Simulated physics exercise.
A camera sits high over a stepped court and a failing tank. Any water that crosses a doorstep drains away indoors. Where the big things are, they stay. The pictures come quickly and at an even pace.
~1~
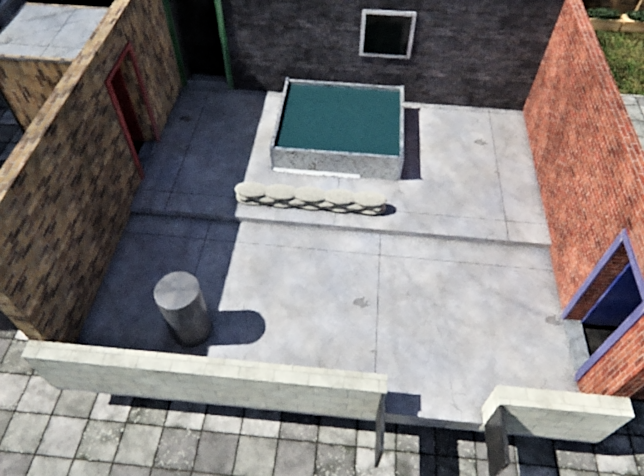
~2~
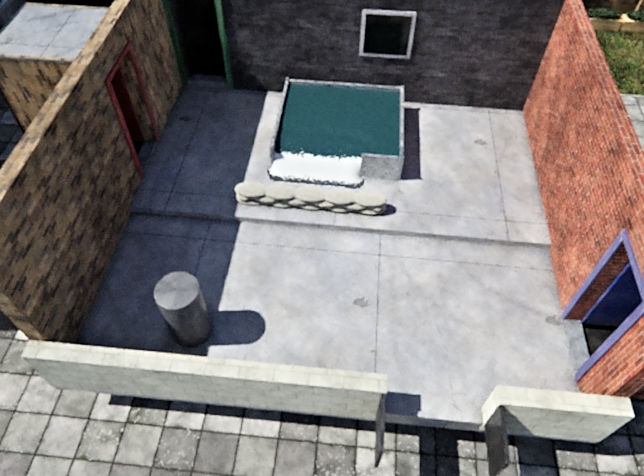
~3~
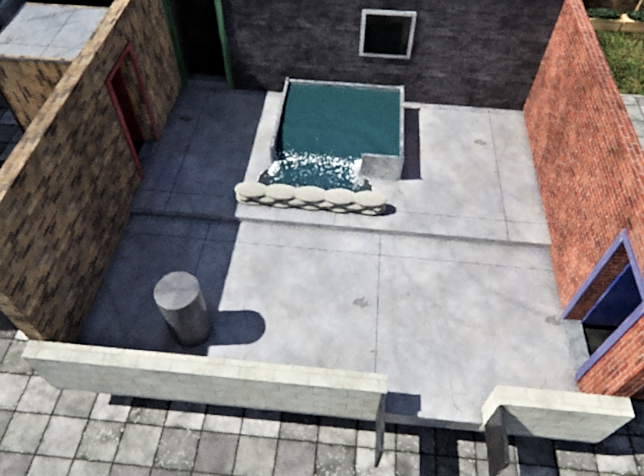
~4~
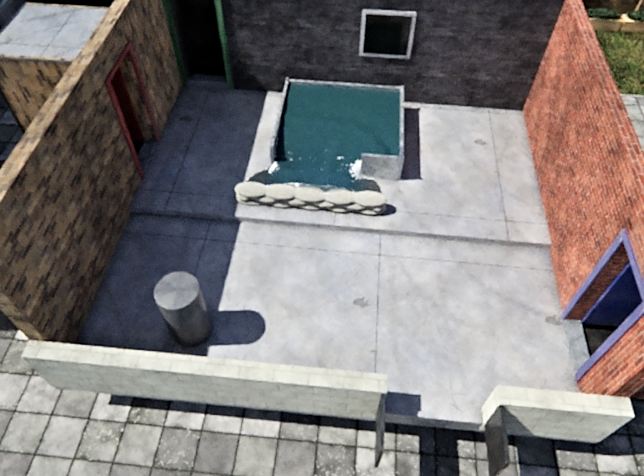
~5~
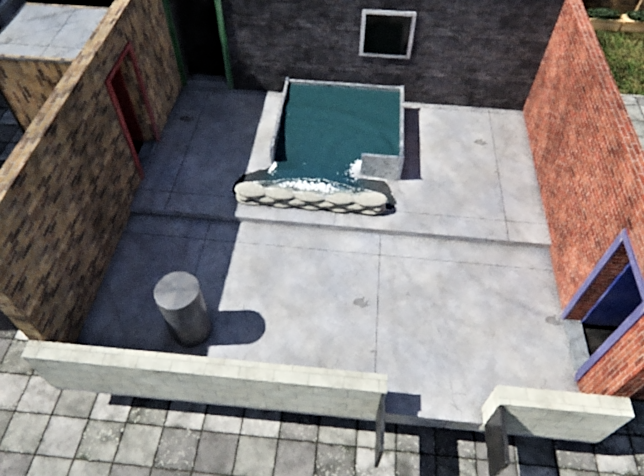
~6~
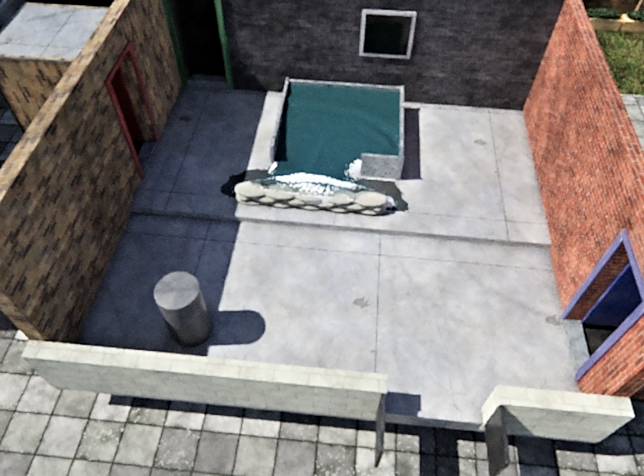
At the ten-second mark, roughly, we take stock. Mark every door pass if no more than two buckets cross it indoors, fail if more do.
Marks: Blue door pass, green door pass, red door fail.
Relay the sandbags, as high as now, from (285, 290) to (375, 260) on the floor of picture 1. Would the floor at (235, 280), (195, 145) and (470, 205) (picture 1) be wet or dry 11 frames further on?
Result - soaked, still bare, still bare.
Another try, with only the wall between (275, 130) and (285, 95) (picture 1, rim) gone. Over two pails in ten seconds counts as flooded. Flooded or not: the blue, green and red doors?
Blue door: Below, green door: Above, red door: Above.
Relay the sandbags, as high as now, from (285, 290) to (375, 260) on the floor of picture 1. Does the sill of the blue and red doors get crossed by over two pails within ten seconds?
Looks like the blue one gets too much and the red one stays short.
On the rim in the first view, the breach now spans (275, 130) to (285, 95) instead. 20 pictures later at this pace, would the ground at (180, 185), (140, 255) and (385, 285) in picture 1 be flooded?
Respectively: Drenched, drenched and parched.
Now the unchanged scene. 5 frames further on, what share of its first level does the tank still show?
Estimate: Around 70 per cent.
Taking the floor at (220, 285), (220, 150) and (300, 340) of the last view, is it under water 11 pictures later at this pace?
In turn: Dry, flooded, not flooded.
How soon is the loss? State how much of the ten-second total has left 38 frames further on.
It comes to around 75 per cent.
A moment on, water covers 15 % of the floor; the blue door not reached, the green door not reached, the red door not reached.
Next, water covers 25 % of the floor; the blue door not reached, the green door not reached, the red door under two buckets in.
Then, water covers 35 % of the floor; the blue door not reached, the green door wet at the sill, nothing in, the red door over two buckets in.
Later, water covers 60 % of the floor; the blue door wet at the sill, nothing in, the green door under two buckets in, the red door far over two buckets in.
In the end, water covers 80 % of the floor; the blue door under two buckets in, the green door under two buckets in, the red door far over two buckets in.
